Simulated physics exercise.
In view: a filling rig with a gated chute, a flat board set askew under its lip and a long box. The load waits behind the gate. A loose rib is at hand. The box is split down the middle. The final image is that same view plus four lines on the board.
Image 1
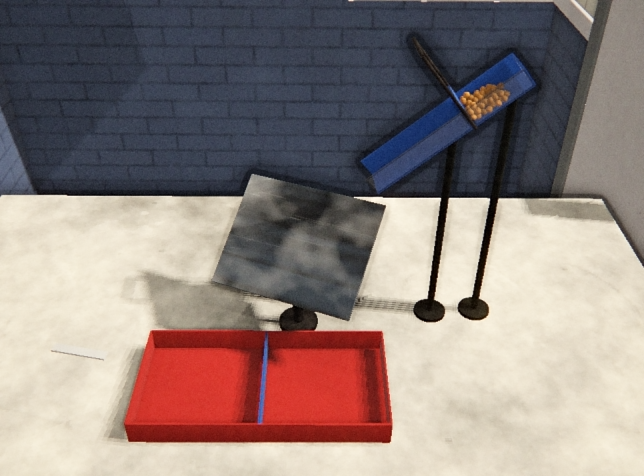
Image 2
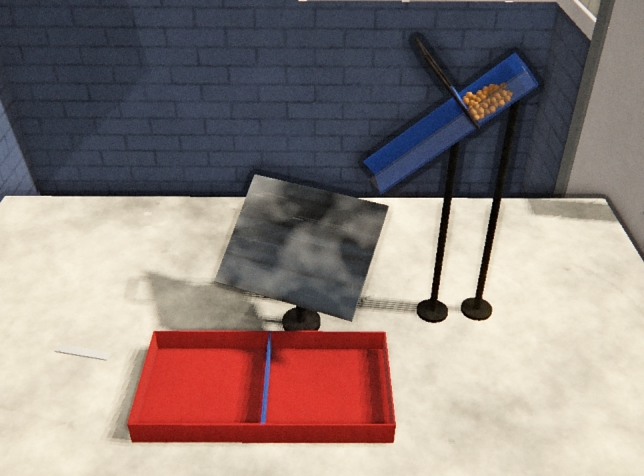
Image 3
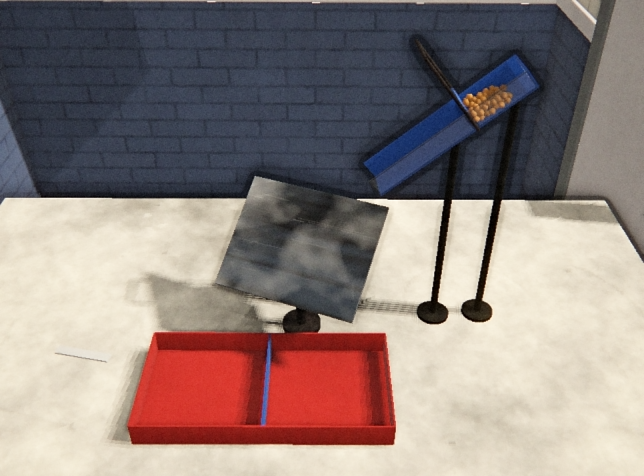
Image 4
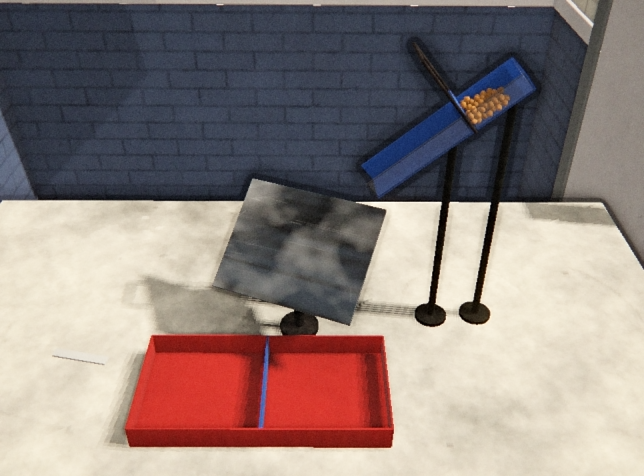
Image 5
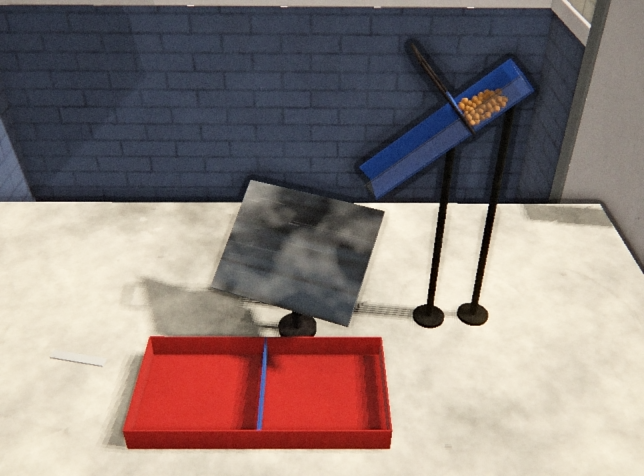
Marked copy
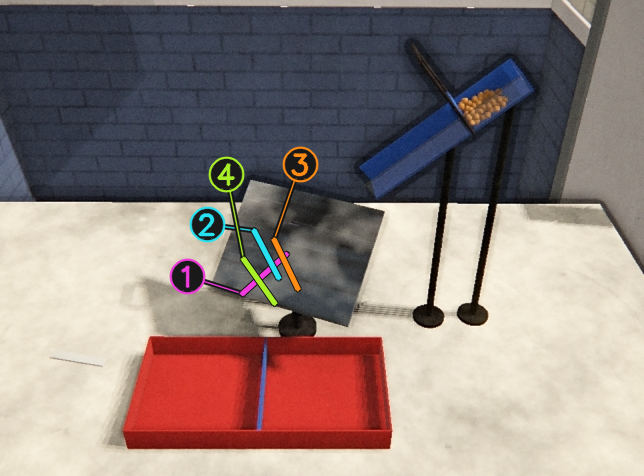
Small round tan pieces resting behind a gate in a sloping blue chute, above a tilted board and divided red box.
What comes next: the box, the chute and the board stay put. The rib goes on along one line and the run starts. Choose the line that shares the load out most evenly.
2 beats the others.
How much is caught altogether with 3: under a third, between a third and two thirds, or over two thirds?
Line 3 gives over two thirds.
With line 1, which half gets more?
The left half.
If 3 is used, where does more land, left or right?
The right half.
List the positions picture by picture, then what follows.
The first picture shows load behind the gate (481, 101), roasted chickpeas; lip of the chute (375, 184), sloping fairly steeply.
The second picture shows middle of the board (300, 244), tilted fairly steeply; middle of its low edge (280, 301); of its high edge (319, 189).
The third picture shows front corners of the box (128, 426) and (395, 427); front end of its middle wall (262, 426); gate still shut (458, 99).
The fourth picture shows middle of the load (481, 105); lip (376, 188).
The fifth picture shows middle of the load (479, 107); lip (374, 190).
On the marked copy, line 1 from (286, 254) to (242, 293); line 2 from (254, 230) to (278, 277); line 3 from (274, 239) to (297, 288); line 4 from (243, 259) to (274, 303).
Choosing 1, of what is caught, almost all in the left half, about a tenth in the right.
Choosing 2, of what is caught, roughly a third in the left half, roughly two thirds in the right.
Choosing 3, of what is caught, just a few in the left half, almost all in the right.
Choosing 4, of what is caught, roughly a quarter in the left half, the larger part in the right.
